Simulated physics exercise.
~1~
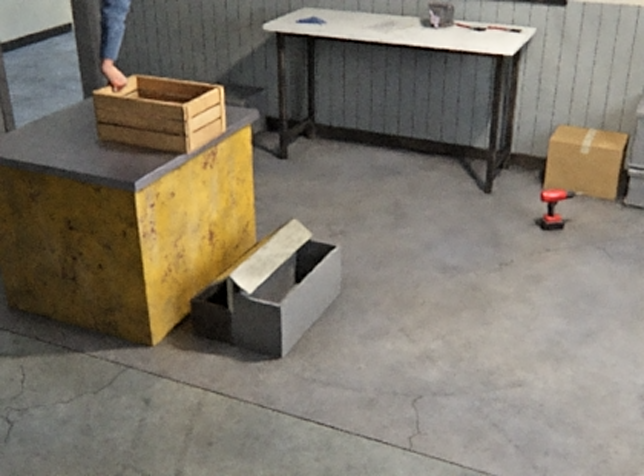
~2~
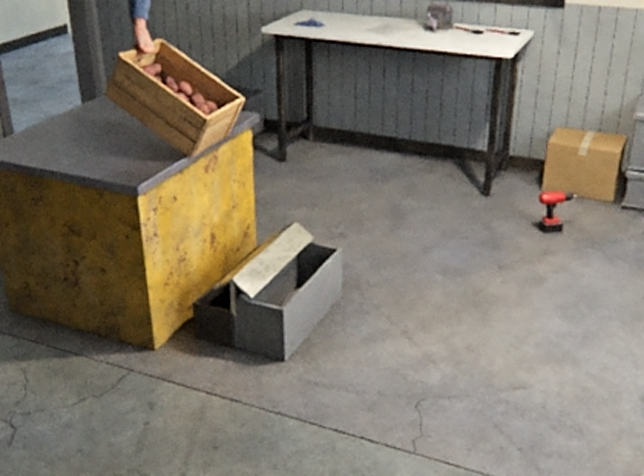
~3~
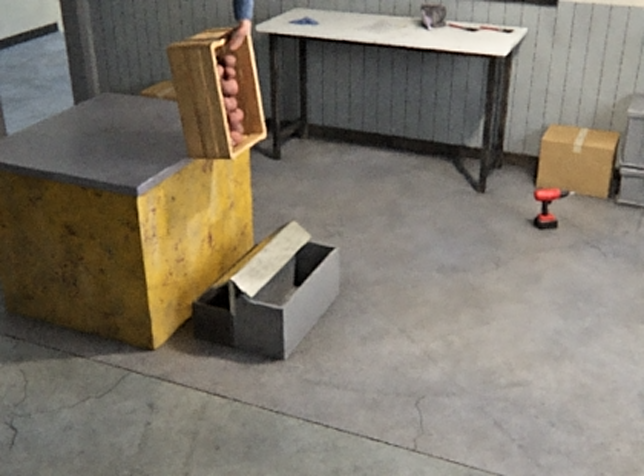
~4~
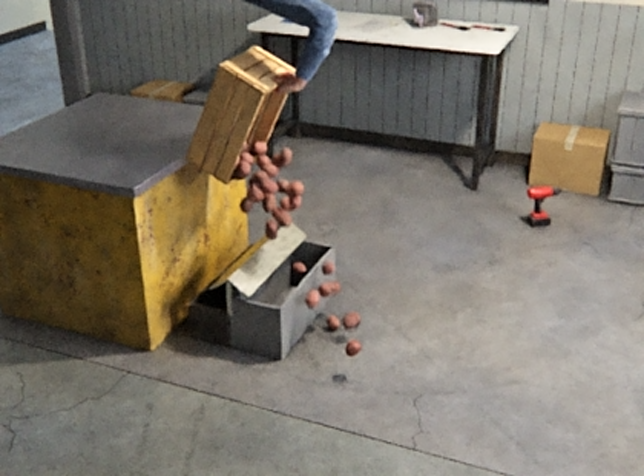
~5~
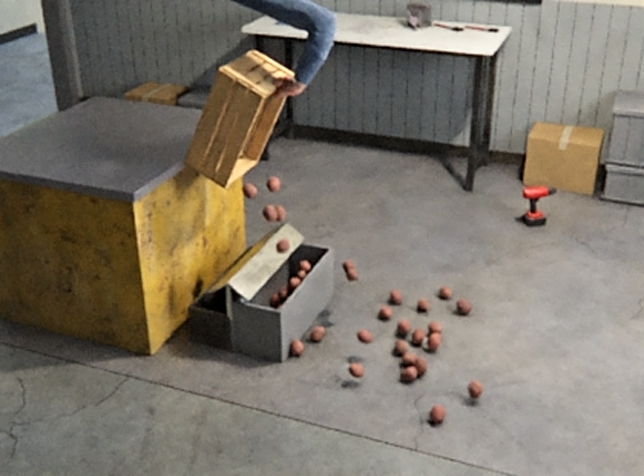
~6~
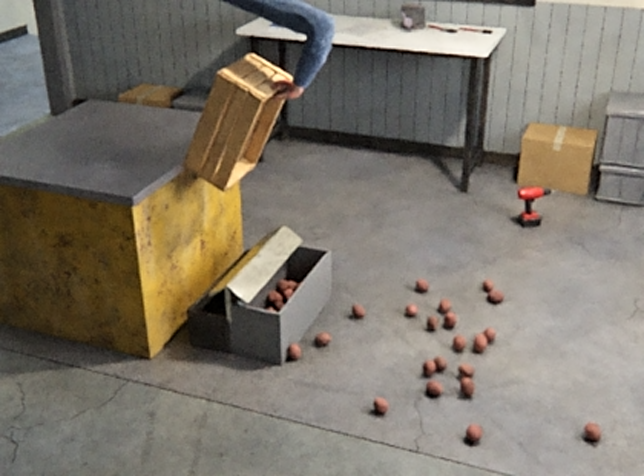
A hand tips a wooden box, spilling red potatoes into a grey bin and across the floor.
